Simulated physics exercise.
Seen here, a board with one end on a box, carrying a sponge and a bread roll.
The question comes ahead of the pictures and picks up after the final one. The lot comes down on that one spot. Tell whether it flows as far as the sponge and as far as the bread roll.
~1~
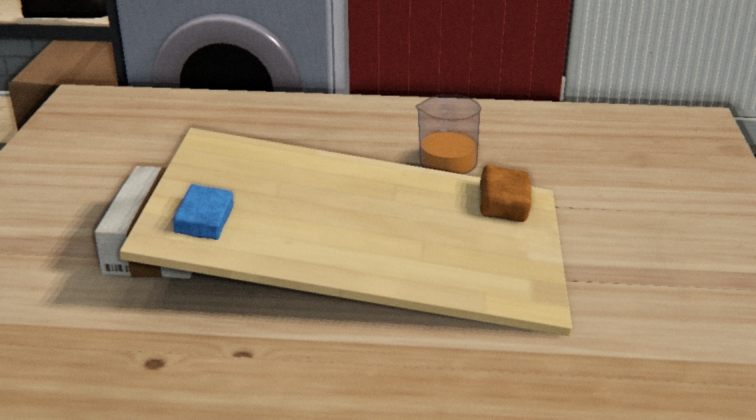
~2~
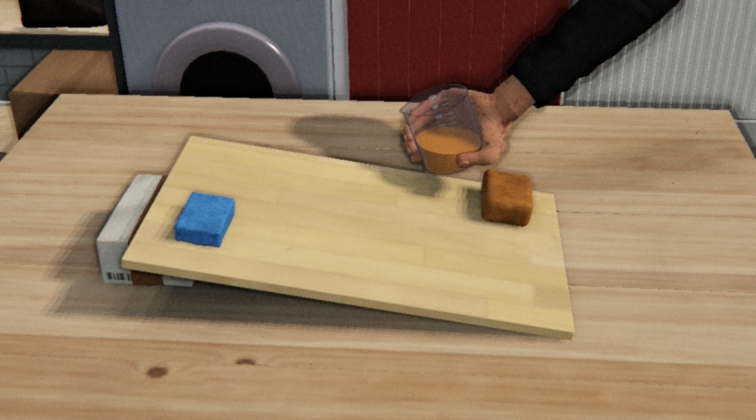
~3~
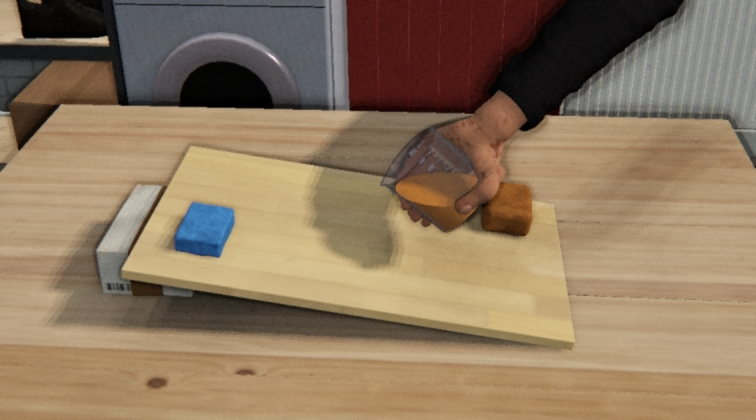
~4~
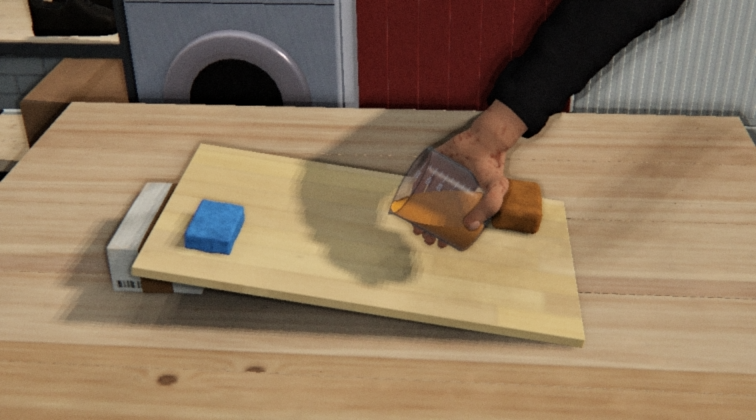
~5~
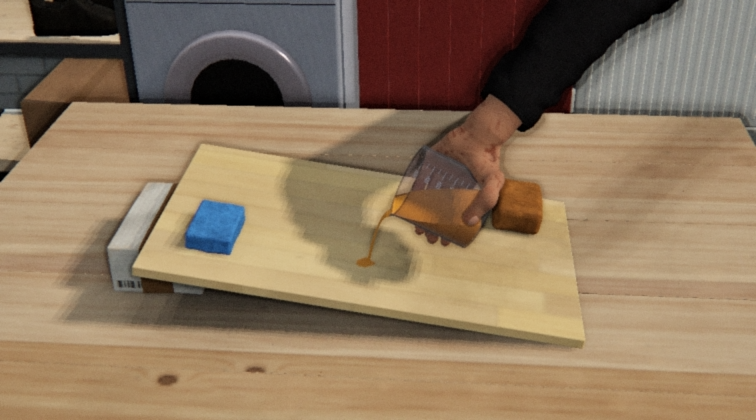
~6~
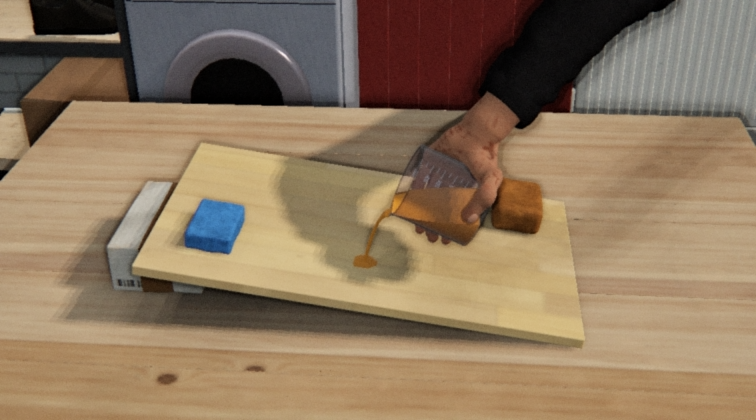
Sponge - no, bread roll - no.
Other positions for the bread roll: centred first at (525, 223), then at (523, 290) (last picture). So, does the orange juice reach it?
At the first place it stays dry, at the second it ends up in the puddle.
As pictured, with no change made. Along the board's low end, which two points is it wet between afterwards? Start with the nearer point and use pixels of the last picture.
Between (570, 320) and (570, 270).
Next, it runs down to the right; the sponge is clear of it; the bread roll is clear of it.
After that, it runs down to the right and off the end; the sponge is clear of it; the bread roll is clear of it.
Finally, it runs down to the right and off the end; the sponge is clear of it; the bread roll is clear of it.
